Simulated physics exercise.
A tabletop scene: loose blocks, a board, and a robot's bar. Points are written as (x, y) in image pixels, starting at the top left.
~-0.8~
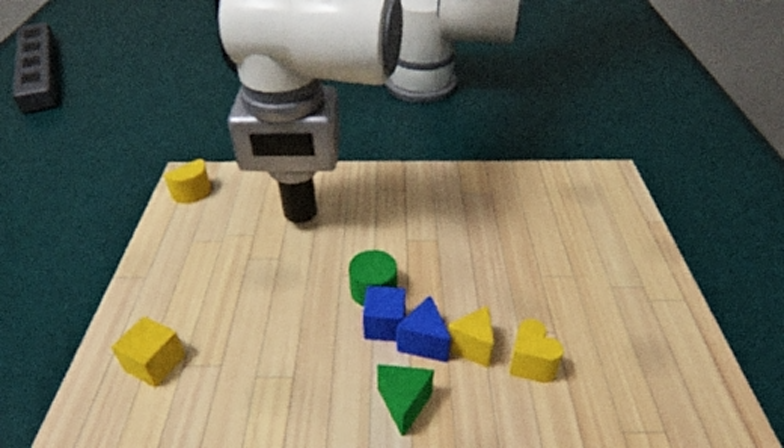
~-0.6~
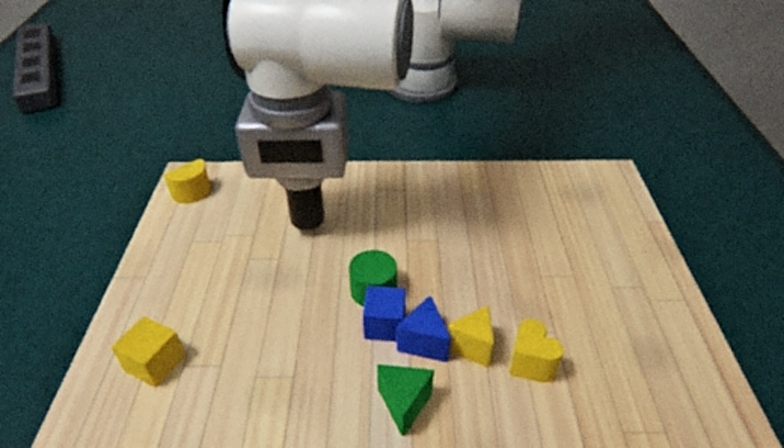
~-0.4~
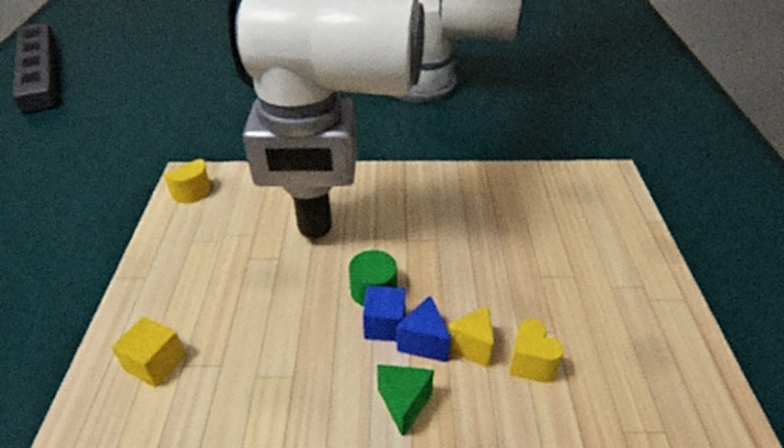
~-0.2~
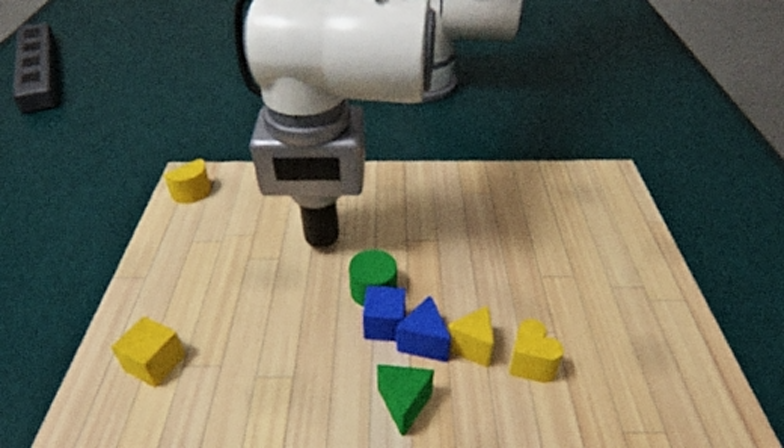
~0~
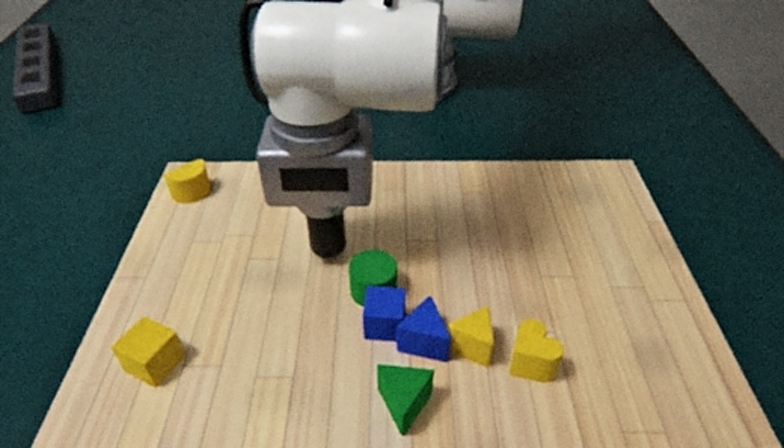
The clip shows a robot arm above a wooden tabletop scattered with yellow, green and blue blocks; its dark bar moves a short way right and toward the viewer, nearing the green circular block, while the blocks stay still.
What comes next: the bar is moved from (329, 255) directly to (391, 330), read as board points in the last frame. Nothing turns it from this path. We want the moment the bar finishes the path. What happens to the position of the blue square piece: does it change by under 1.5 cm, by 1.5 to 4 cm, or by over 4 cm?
Its displacement is above 4 cm.
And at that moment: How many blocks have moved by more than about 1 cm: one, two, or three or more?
That's three or more.
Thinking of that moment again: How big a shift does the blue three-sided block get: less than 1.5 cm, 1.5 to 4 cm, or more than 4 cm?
The block shifts between 1.5 and 4 cm.
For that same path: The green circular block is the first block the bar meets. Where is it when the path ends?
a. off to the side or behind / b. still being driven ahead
My answer is option a.
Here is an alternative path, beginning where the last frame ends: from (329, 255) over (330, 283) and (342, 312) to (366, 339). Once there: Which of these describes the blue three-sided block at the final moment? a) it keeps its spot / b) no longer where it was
The answer is b.
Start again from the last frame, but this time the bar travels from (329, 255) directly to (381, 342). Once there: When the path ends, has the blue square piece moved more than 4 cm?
In short: Yes.
On the path given first. One third of the way, bar (347, 270); green circular block (382, 271); blue square piece (384, 305).
Two thirds of the way, bar (368, 295); green circular block (413, 280); blue square piece (386, 313); blue three-sided block (428, 323).
At the end, bar (391, 321); green circular block (430, 287); blue square piece (403, 345), turned 30° clockwise; green three-sided block (405, 386); blue three-sided block (450, 343), turned 30° anticlockwise.
